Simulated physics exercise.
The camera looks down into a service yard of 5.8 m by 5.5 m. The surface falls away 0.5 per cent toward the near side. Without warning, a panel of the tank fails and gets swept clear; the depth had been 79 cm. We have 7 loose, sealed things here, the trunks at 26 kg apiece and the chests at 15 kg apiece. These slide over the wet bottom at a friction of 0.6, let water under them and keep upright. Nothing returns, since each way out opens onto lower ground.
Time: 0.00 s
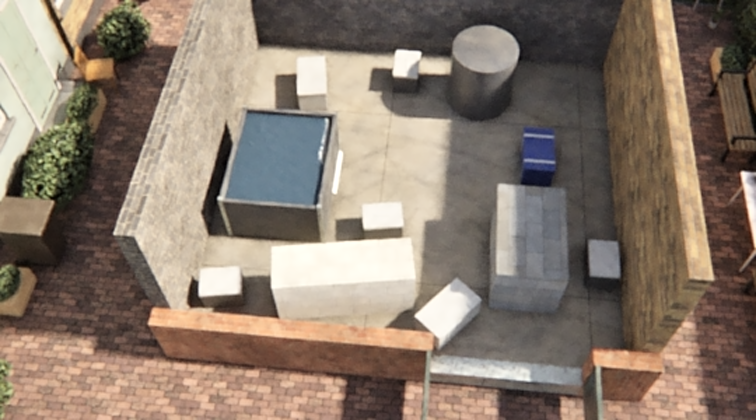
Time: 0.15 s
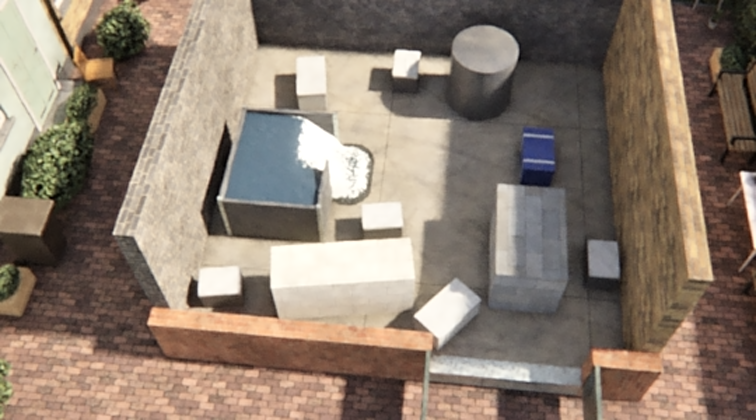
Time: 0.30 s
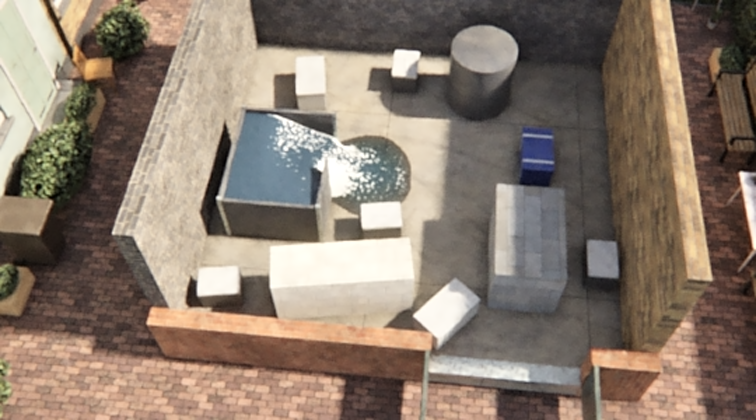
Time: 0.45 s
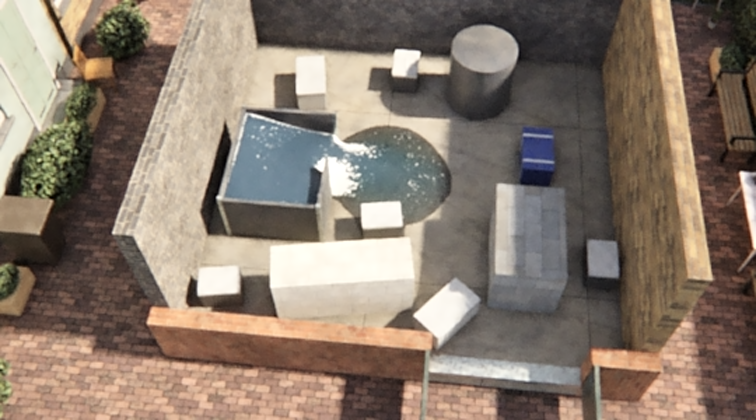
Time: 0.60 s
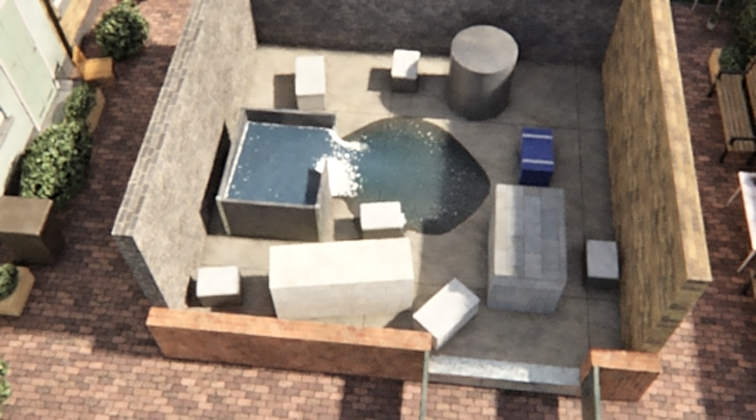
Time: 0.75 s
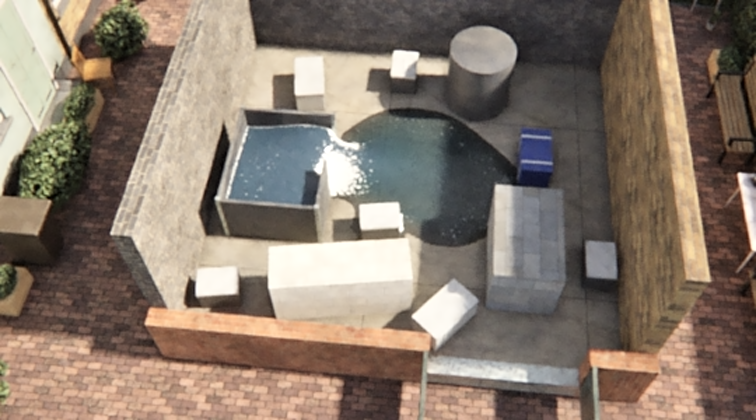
Water bursts from the right side of a tank and spreads rightward across the walled yard's floor.
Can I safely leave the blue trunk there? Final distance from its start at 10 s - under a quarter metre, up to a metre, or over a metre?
Beyond a metre.
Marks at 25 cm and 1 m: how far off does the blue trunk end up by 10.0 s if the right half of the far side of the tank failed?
Note: Blue trunk essentially stationary.
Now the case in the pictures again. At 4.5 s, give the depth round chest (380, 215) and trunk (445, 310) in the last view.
4 and 3 cm.
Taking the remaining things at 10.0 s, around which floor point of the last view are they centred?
Around (388, 237).
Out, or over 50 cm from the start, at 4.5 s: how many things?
2 in all.
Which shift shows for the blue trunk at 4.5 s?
Roughly 100 centimetres by that point.
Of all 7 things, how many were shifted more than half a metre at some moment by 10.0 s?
My count gives 3.
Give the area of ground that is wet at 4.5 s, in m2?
Flooded: Near 23 m2.
After 2.0 s the blue trunk is near (571, 152), 0.5 m from its start, aground; 0 of 7 are out; 0 afloat.
After 4.5 s the blue trunk is near (600, 169), 0.9 m from its start, afloat; 0 of 7 are out; 2 afloat.
After 7.0 s the blue trunk is near (593, 223), 1.5 m from its start, aground; 0 of 7 are out; 1 afloat.
After 10.0 s the blue trunk is near (584, 315), 2.7 m from its start, afloat; 0 of 7 are out; 1 afloat.
